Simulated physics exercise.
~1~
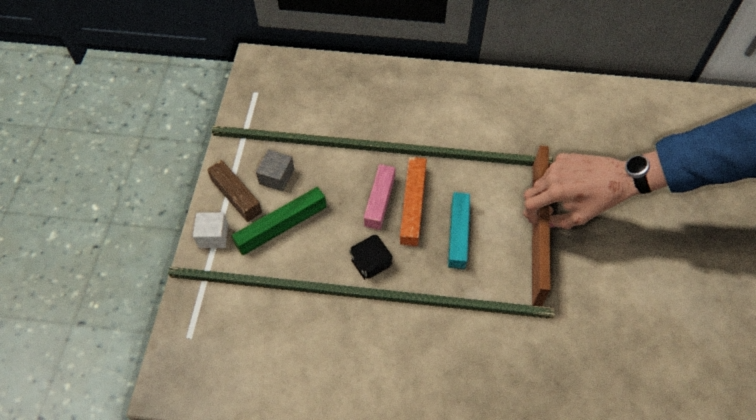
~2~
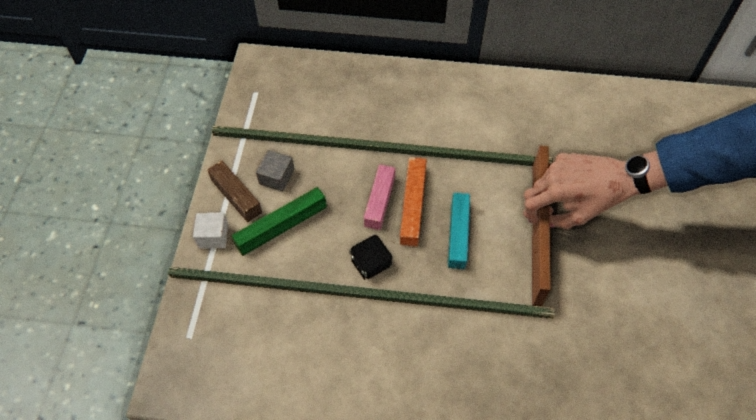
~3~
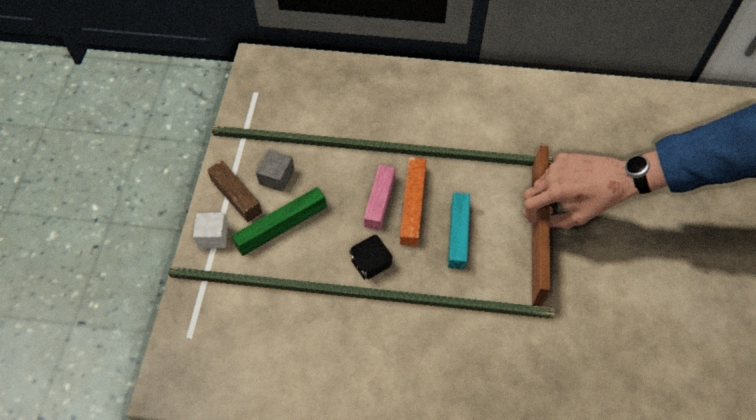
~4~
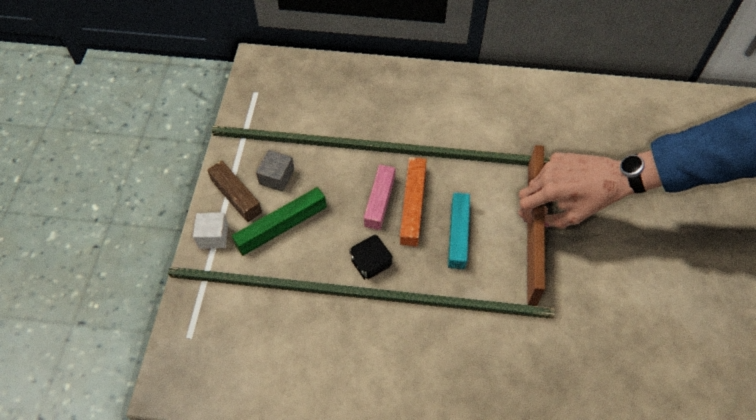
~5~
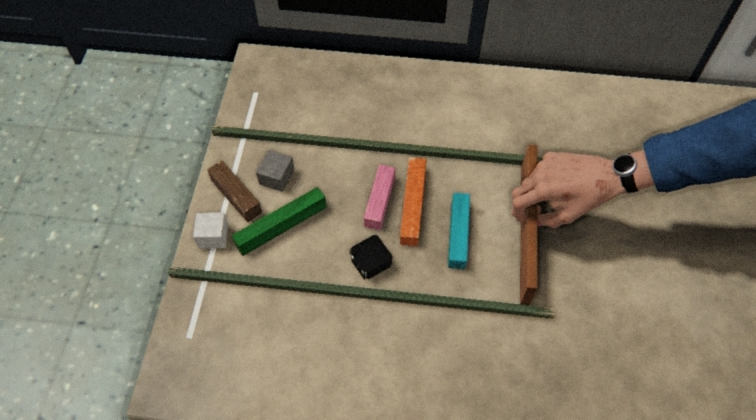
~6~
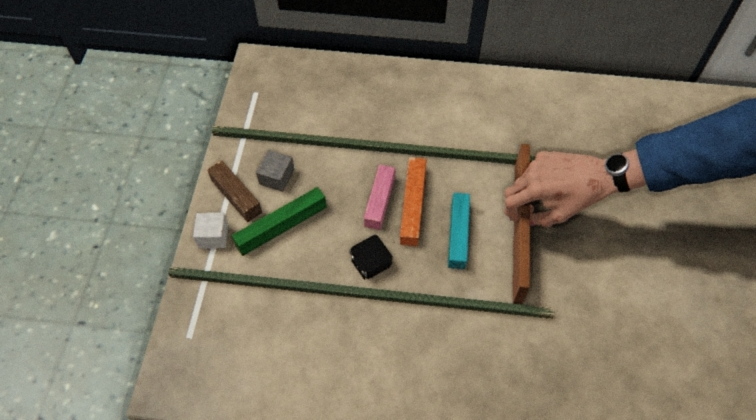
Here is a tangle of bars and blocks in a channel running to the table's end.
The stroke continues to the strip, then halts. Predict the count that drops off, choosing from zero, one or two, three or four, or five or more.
The count is five or more.
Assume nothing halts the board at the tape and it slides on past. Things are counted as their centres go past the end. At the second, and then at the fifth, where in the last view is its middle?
At (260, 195) for the second, at (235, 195) for the fifth.
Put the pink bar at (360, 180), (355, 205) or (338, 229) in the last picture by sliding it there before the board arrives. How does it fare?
Spot by spot, it slips away; slips away; slips away.
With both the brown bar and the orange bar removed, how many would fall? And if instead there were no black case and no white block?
The first removal gives 3, the second gives 4.
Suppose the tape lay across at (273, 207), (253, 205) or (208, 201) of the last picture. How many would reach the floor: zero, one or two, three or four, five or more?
Count per stopping tape, as listed: One to two, three to four, 5 or more.
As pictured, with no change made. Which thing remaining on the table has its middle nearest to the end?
Closest at the end: The orange bar.
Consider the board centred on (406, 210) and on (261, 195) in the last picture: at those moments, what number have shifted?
Tally at point one: 4; at point two: 8.
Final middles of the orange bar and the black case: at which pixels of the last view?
The first near (205, 178), the second near (194, 254).
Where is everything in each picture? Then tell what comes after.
The first picture shows white block (211, 231); brown bar (235, 191); grey block (275, 170); board (541, 223); tape (226, 202).
The second picture shows brown bar (235, 191); black case (371, 258).
The third picture shows grey block (276, 171); pink bar (380, 197).
The fourth picture shows white block (211, 231); board (536, 223).
The fifth picture shows brown bar (235, 191); turquoise stick (459, 230).
The sixth picture shows white block (211, 231); brown bar (235, 191); grey block (276, 171); board (522, 222); tape (226, 202).
A little later, none off yet; white block at rest near (211, 231); brown bar at rest near (235, 191); grey block at rest near (276, 171).
When it is over, the number that fall off is five or more; down, pink bar, green stick, grey block, brown bar and white block.
